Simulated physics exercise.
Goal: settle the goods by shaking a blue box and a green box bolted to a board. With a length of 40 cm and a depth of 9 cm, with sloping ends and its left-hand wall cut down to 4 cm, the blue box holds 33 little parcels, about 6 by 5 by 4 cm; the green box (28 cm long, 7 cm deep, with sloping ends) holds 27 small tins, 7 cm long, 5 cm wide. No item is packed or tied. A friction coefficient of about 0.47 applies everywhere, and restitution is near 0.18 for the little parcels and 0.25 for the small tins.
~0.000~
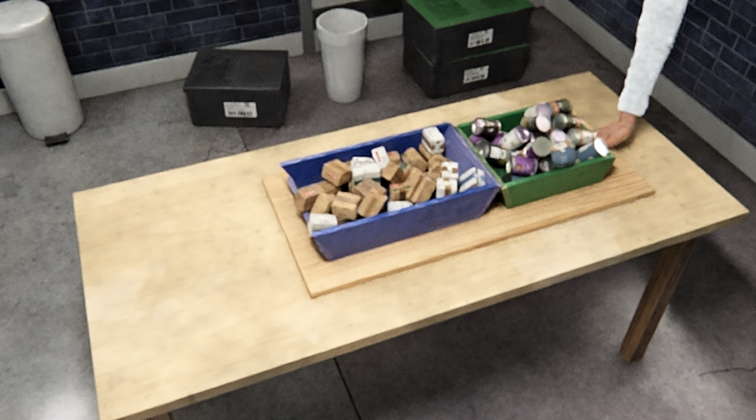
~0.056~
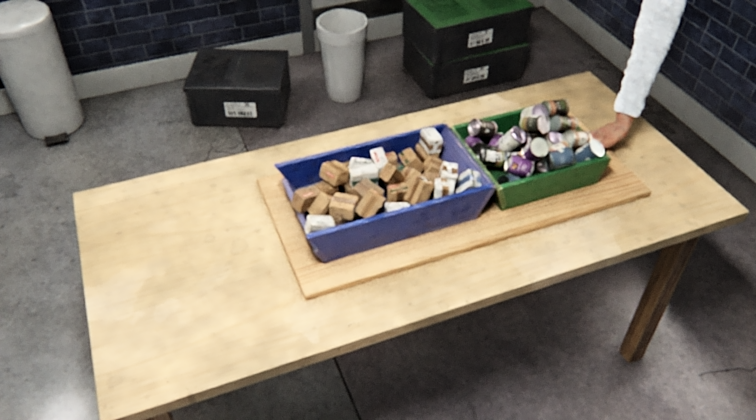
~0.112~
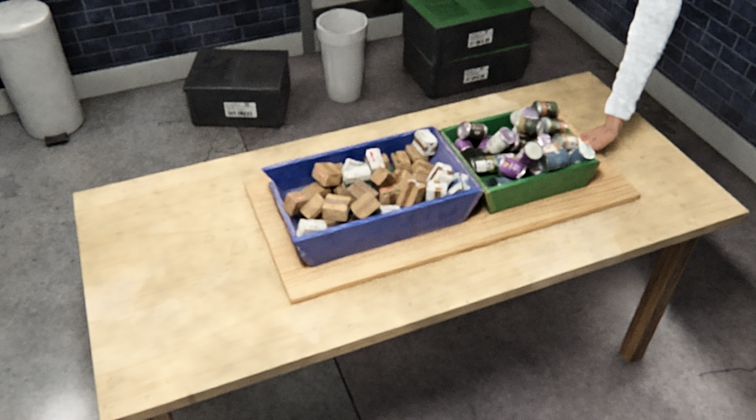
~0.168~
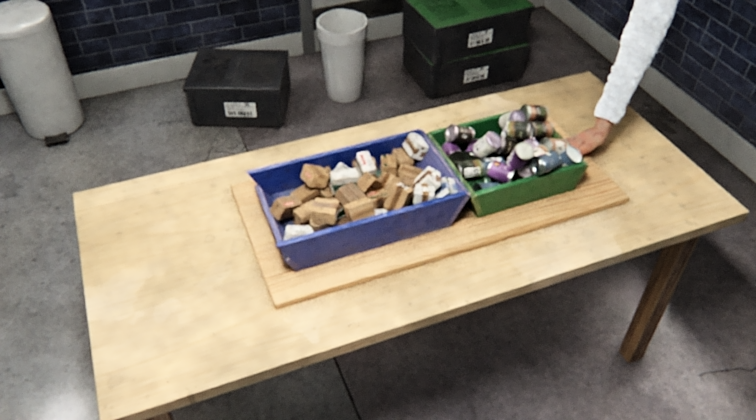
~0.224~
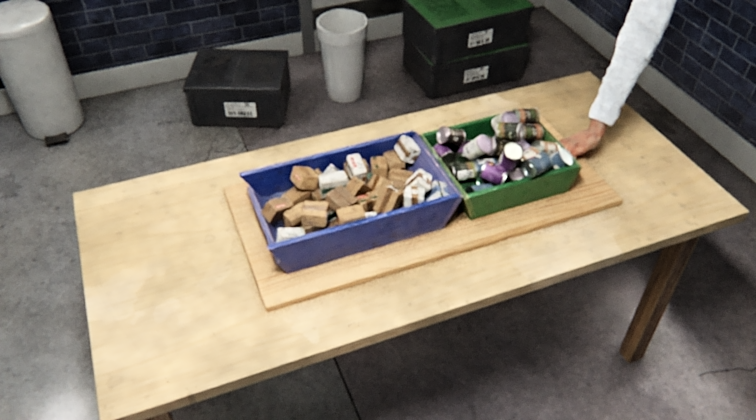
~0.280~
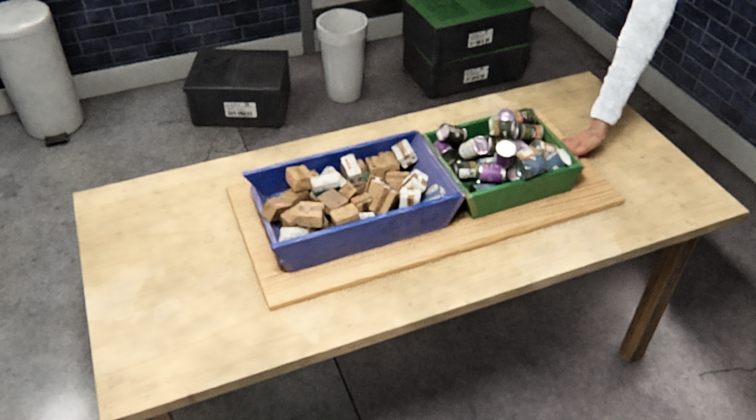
A white-sleeved arm reaches in from the upper right over a pale wooden table in a grey-floored room with dark brick walls, seen from above by a still camera. On a thin board sit a blue box of small brown and white parcels at left and a green box of small tins at right. The hand at the green box slides both boxes and the board slightly left, then they shift barely back right.
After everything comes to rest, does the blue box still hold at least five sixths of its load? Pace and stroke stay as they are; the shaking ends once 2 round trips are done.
Yes, it has shed under a sixth.
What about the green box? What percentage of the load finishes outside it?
I'd put the green box at some 5 per cent.
After 0.47 s, the blue box has all 33 and the green box has all 27.
After 0.70 s, the blue box has all 33 and the green box is down by 1 of 27.
After 1.03 s, the blue box has all 33 and the green box is down by 1 of 27.
Outcome (at 1.46 s), the blue box has all 33 and the green box is down by 1 of 27. Asked share, 0 of 33, 0 per cent.
